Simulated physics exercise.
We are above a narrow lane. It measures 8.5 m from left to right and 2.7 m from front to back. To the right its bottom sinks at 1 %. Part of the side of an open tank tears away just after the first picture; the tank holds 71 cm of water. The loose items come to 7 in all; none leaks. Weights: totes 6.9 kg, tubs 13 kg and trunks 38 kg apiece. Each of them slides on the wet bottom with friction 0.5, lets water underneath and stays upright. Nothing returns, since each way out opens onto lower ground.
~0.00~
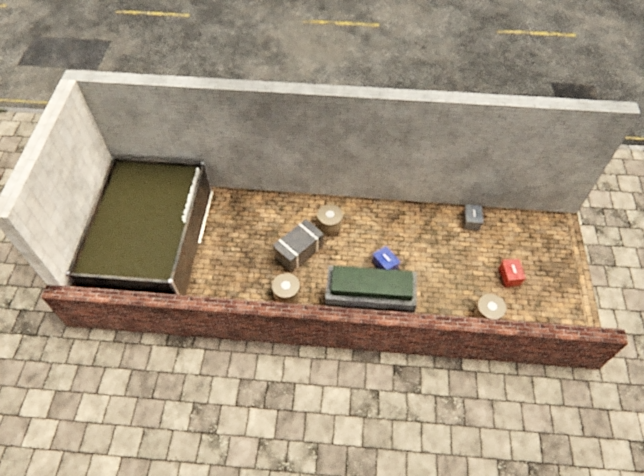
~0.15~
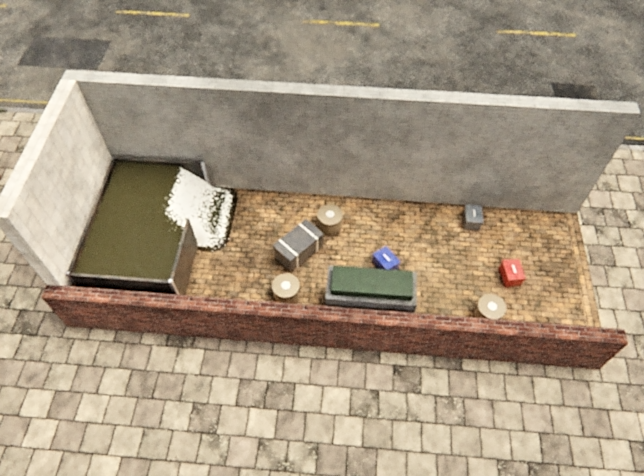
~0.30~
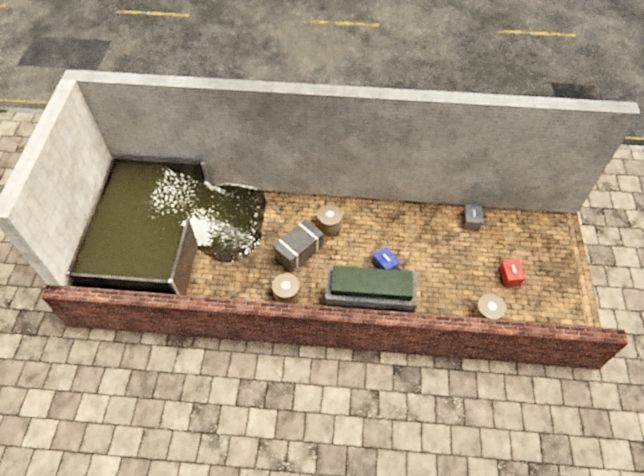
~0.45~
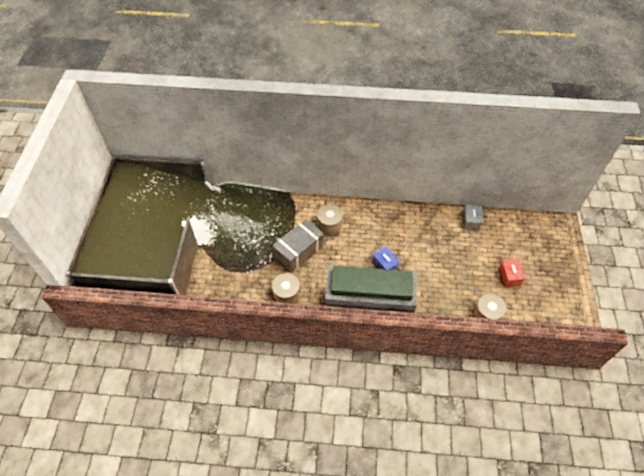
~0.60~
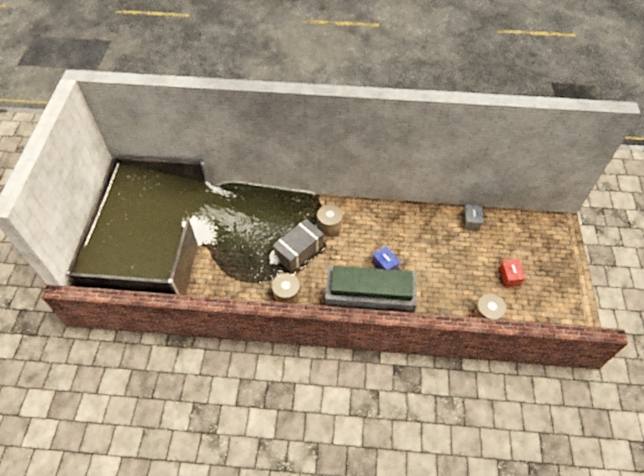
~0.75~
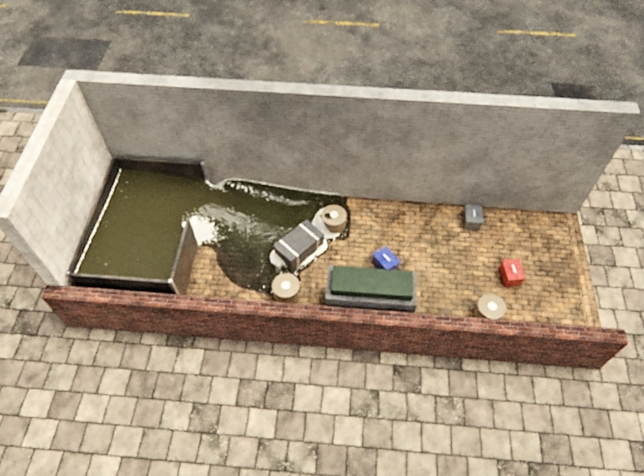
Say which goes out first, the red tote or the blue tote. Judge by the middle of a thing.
Red.
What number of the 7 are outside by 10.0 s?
The count by then is 6.
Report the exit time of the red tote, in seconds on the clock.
Exit time: About 3.0 s.
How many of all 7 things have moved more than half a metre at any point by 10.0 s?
All told, that gives 7.
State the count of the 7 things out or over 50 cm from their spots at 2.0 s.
By my tally, 4.
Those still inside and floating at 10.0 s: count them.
The count is 0.
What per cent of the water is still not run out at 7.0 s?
Around 48 per cent of the water is still in there.
After 2.0 s the red tote is near (514, 269), 0.0 m from its start, aground; the blue tote is near (415, 279), 0.6 m from its start, aground; 0 of 7 are out; 0 afloat.
After 4.5 s the red tote has gone out (at 2.8 s); the blue tote is near (550, 316), 2.8 m from its start, afloat; 3 of 7 are out; 1 afloat.
After 7.0 s the red tote has gone out (at 2.8 s); the blue tote has gone out (at 5.4 s); 6 of 7 are out; 0 afloat.
After 10.0 s the red tote has gone out (at 2.8 s); the blue tote has gone out (at 5.4 s); 6 of 7 are out; 0 afloat.
